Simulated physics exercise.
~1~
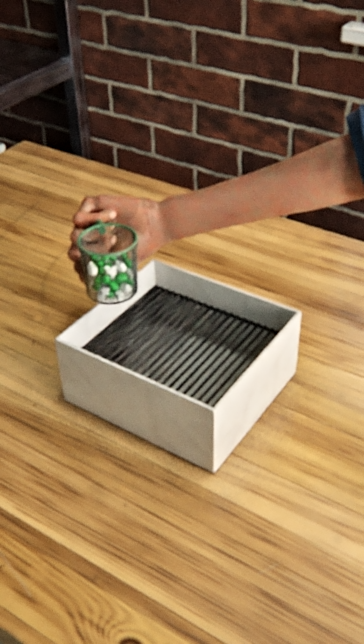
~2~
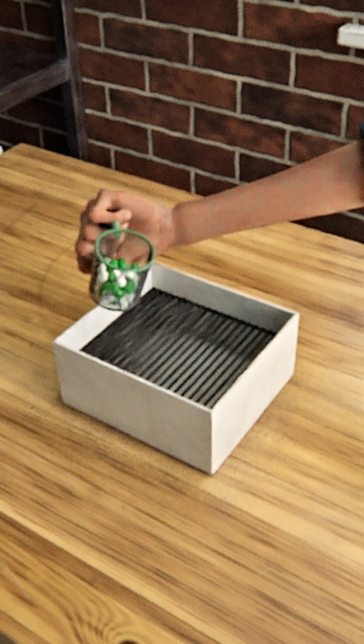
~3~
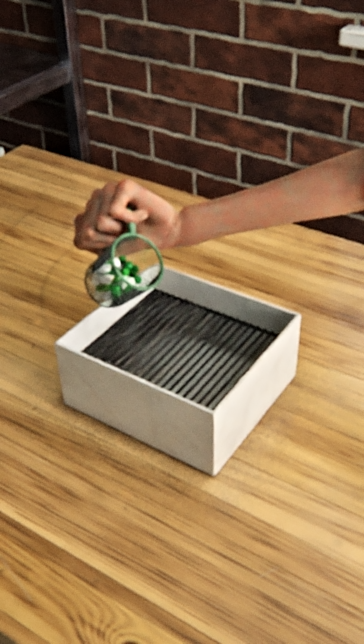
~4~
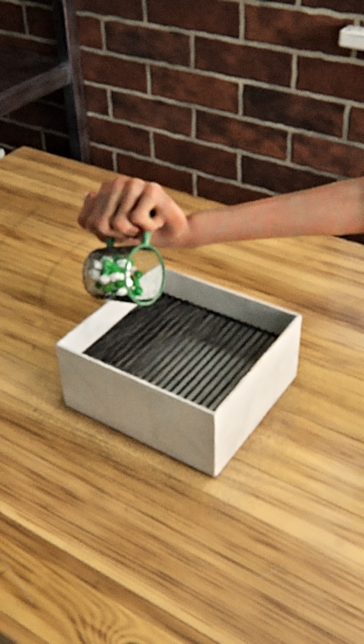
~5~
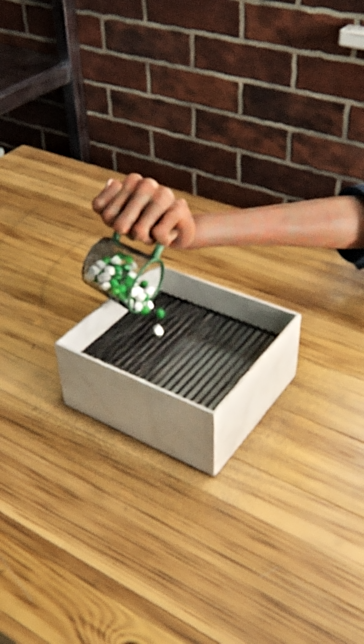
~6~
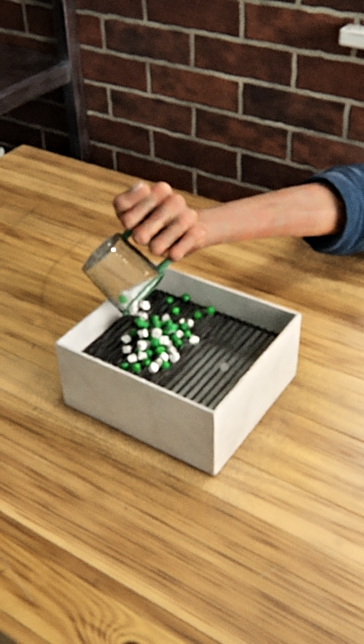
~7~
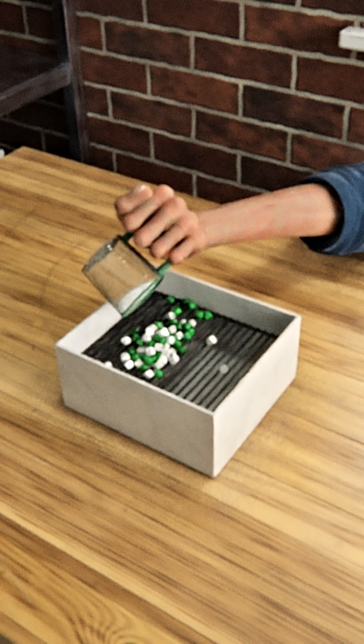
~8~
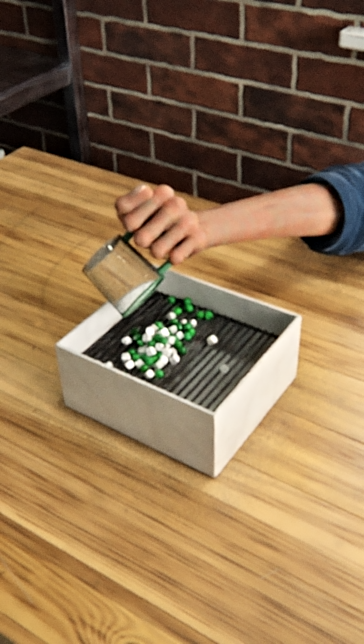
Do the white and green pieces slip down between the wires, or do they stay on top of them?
Both the white and the green pieces stay on top of the wires, with none slipping through.
